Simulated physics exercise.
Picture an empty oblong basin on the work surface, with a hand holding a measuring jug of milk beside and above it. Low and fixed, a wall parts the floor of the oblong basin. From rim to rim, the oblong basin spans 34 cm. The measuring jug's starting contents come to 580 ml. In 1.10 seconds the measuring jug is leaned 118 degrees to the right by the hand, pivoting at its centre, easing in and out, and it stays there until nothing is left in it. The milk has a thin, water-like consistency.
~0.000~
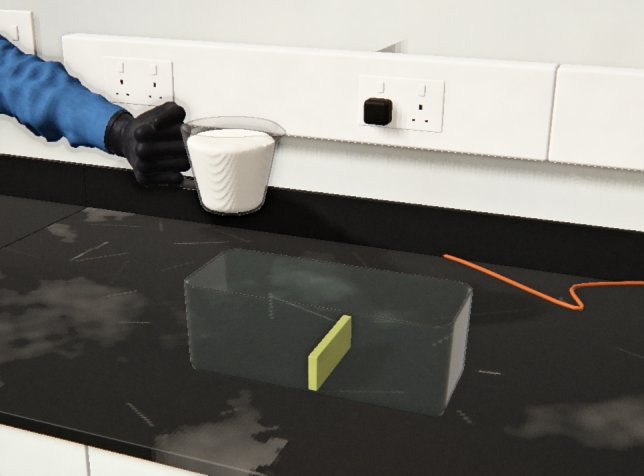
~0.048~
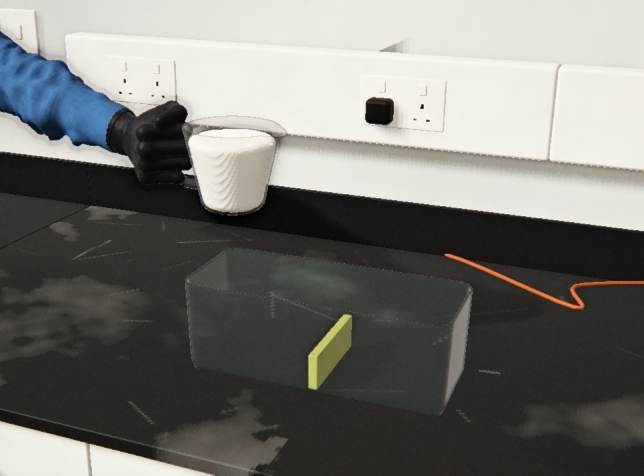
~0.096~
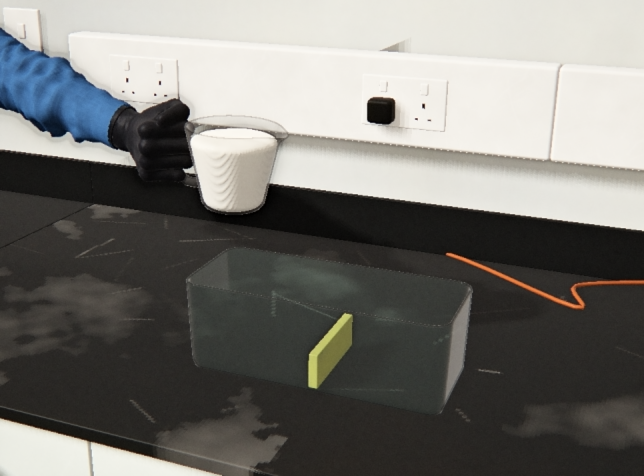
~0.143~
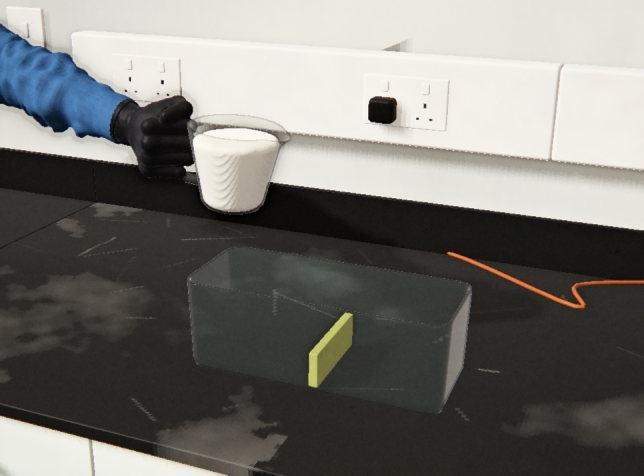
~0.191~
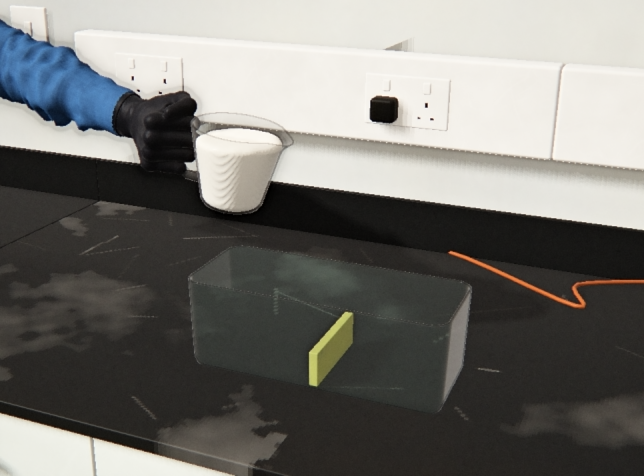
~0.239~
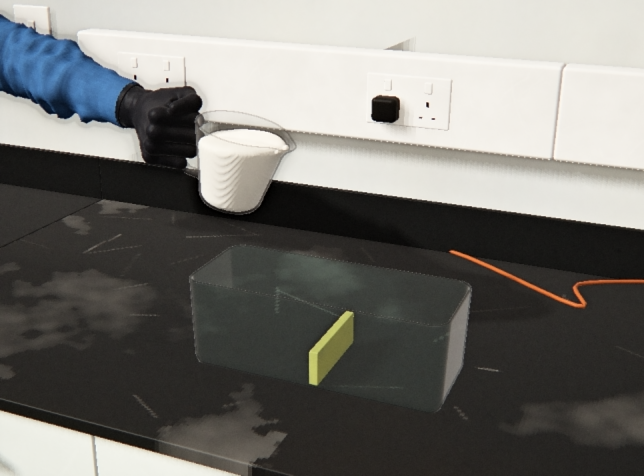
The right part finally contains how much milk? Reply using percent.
About 43 in every hundred parts.
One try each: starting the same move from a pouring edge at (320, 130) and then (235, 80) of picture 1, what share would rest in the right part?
Around 85 per cent first, around 5 per cent next.
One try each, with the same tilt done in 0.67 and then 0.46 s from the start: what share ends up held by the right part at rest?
In order, 30 and 20 per cent.
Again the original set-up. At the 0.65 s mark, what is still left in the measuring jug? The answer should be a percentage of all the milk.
About 58 per cent.
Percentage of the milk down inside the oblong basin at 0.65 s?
Roughly 16 percent.
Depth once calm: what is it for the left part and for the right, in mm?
Final reading - left some 14 mm, right some 12 mm.
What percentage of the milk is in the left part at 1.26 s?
That share comes to around 56 in a hundred.
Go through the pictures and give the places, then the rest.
In the first frame, tilt 0°; pouring edge (285, 134); surface from (195, 134) to (274, 142); the oblong basin's rim runs from (206, 266) to (463, 307); the wall's top is at (331, 336).
In the second frame, tilt 1°; pouring edge (286, 134); surface from (196, 134) to (275, 143).
In the third frame, tilt 2°; pouring edge (288, 136); surface from (198, 133) to (277, 144).
In the fourth frame, tilt 5°; pouring edge (290, 139); surface from (201, 133) to (278, 145).
In the fifth frame, tilt 9°; pouring edge (292, 144); surface from (204, 133) to (282, 146).
In the sixth frame, tilt 13°; pouring edge (295, 149); surface from (207, 135) to (287, 147).
Then, 0.65 s in, the tilt is 75° and 57 per cent is still to pour, 2 is left of the wall and 14 right of it.
Then, 0.95 s in, the tilt is 112° and 3 per cent is still to pour, 48 is left of the wall and 42 right of it.
Then, 1.26 s in, the tilt is 118° and 0 per cent is still to pour, 56 is left of the wall and 43 right of it.
Then, 1.60 s in, the tilt is 118° and 0 per cent is still to pour, 56 is left of the wall and 43 right of it.
Finally, 56 per cent lies left of the wall, 43 right of it and 1 outside.
